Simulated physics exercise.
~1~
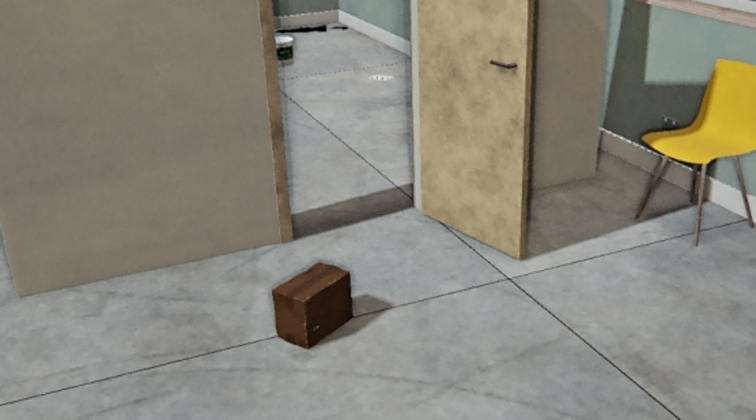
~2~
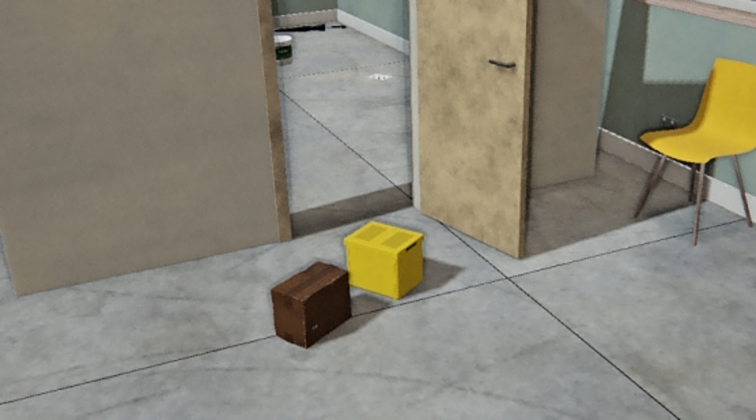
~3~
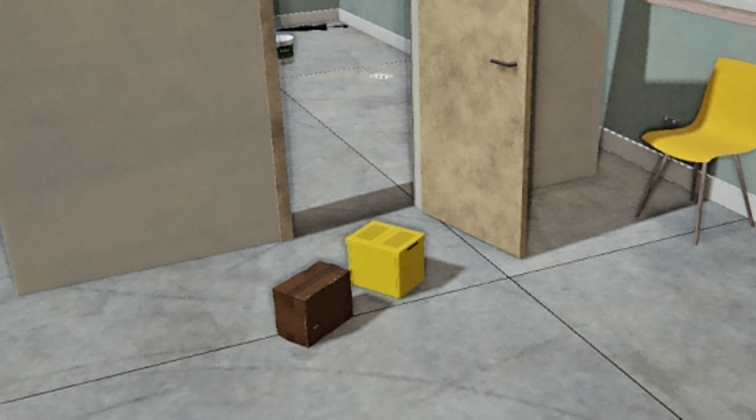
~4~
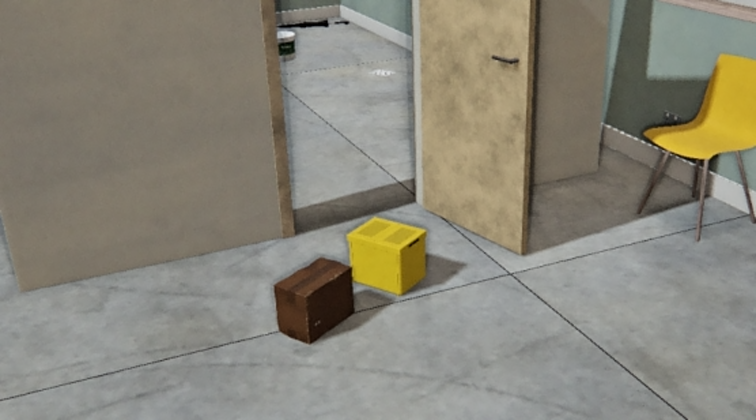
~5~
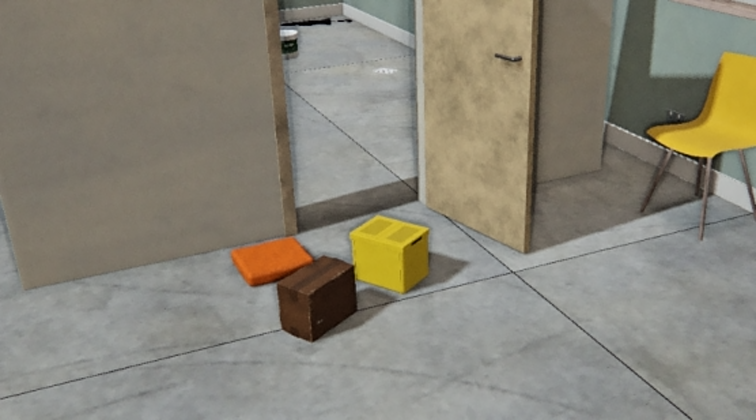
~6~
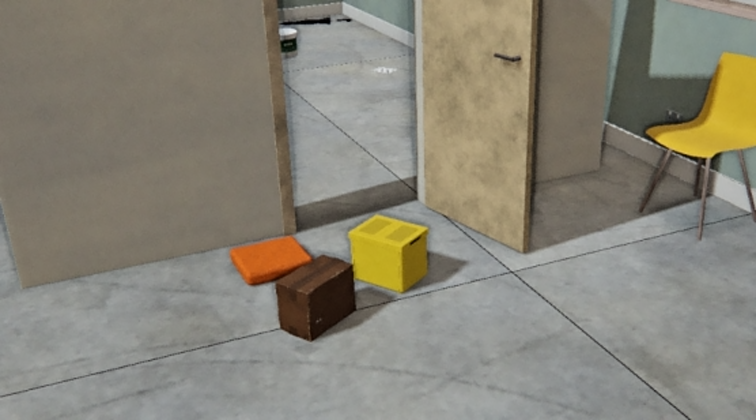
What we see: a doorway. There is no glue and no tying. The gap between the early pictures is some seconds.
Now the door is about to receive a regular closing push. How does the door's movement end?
The door meets the frame and is closed.
Then, 0.70 s past the last view, door 76° open.
Then, 1.10 s past the last view, door 48° open; yellow tote displaced a little.
Then, 1.50 s past the last view, door 17° open; yellow tote displaced a little.
Finally, door 0° open; all 3 still in place. Final places as the last picture's camera would see them, orange cushion near (271, 260).
